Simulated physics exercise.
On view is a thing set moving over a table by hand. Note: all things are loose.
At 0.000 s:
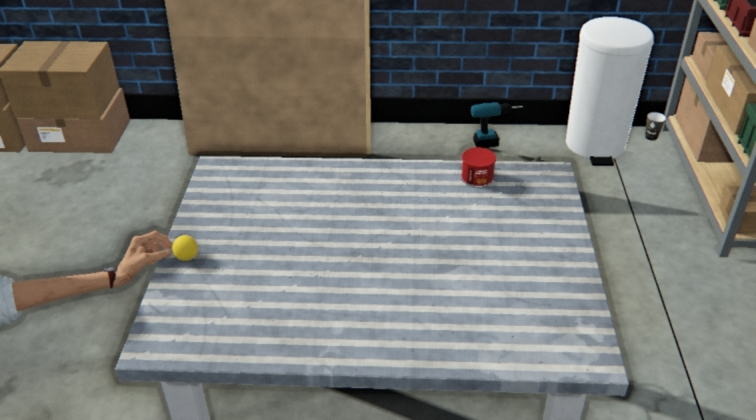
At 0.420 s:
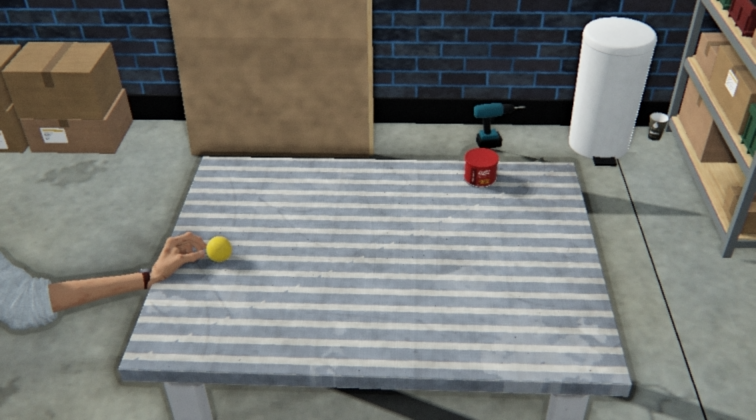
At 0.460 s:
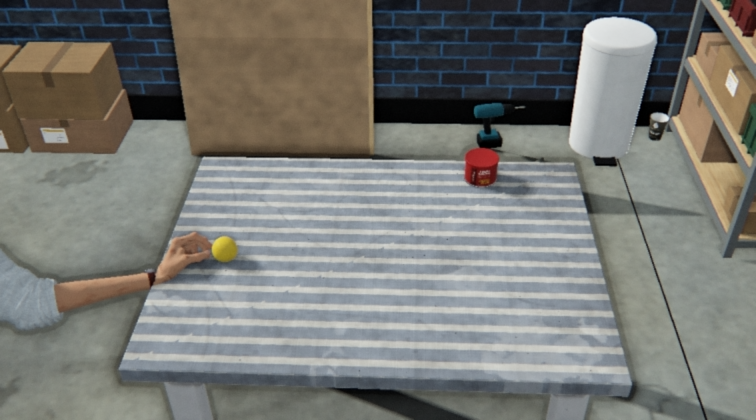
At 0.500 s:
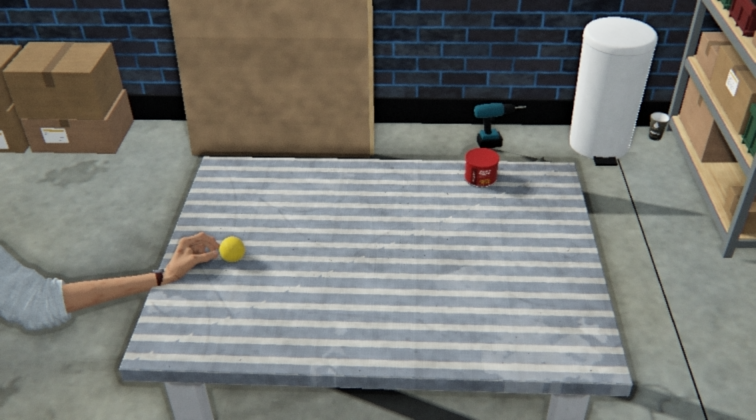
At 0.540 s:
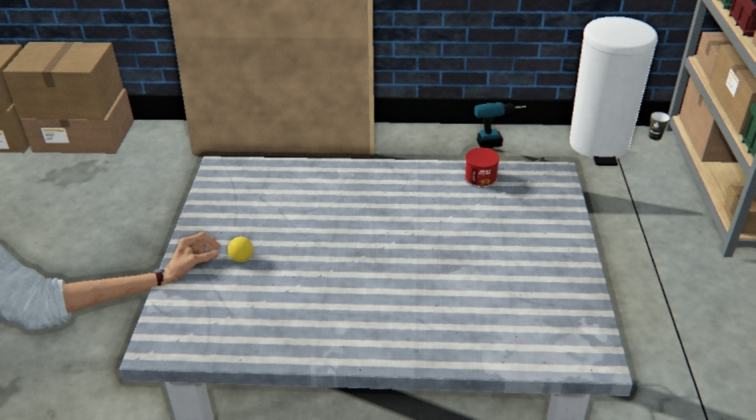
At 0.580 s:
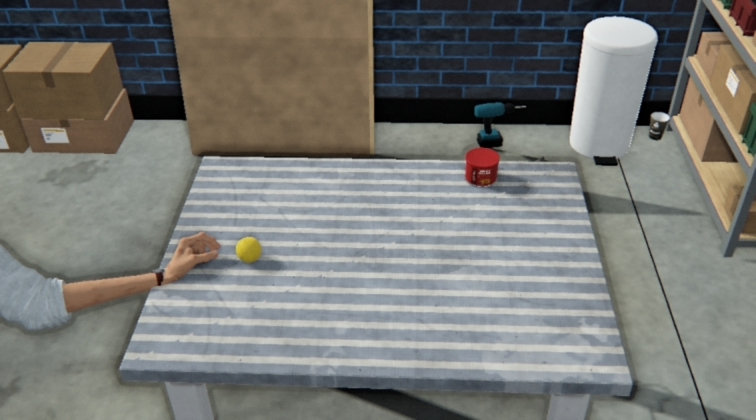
A yellow lemon moves rightward across the left side of a grey-and-white striped table in a storage room with a dark brick wall, viewed from above. A red tin sits at the table's back right, with a teal drill, white cylinder and shelves beyond, and brown boxes at left. A hand pushes the lemon inward, then halts as it rolls slightly farther, while the view shifts barely.
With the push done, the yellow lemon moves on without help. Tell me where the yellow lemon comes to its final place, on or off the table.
It never leaves the top.
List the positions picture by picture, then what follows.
In the first frame, under the hand; yellow lemon (186, 248).
In the second frame, under the hand; yellow lemon (220, 249).
In the third frame, under the hand; yellow lemon (225, 250).
In the fourth frame, yellow lemon (232, 250).
In the fifth frame, yellow lemon (241, 250) displaced a little.
In the sixth frame, yellow lemon (249, 250) displaced about its own width.
Around 0.78 s, yellow lemon displaced well along near (286, 251).
Around 1.18 s, yellow lemon displaced well along near (347, 252).
Around 1.58 s, yellow lemon displaced well along near (389, 253).
Finally (2.6 s), moved from the start, yellow lemon. Final places as the last picture's camera would see them, yellow lemon near (417, 253).
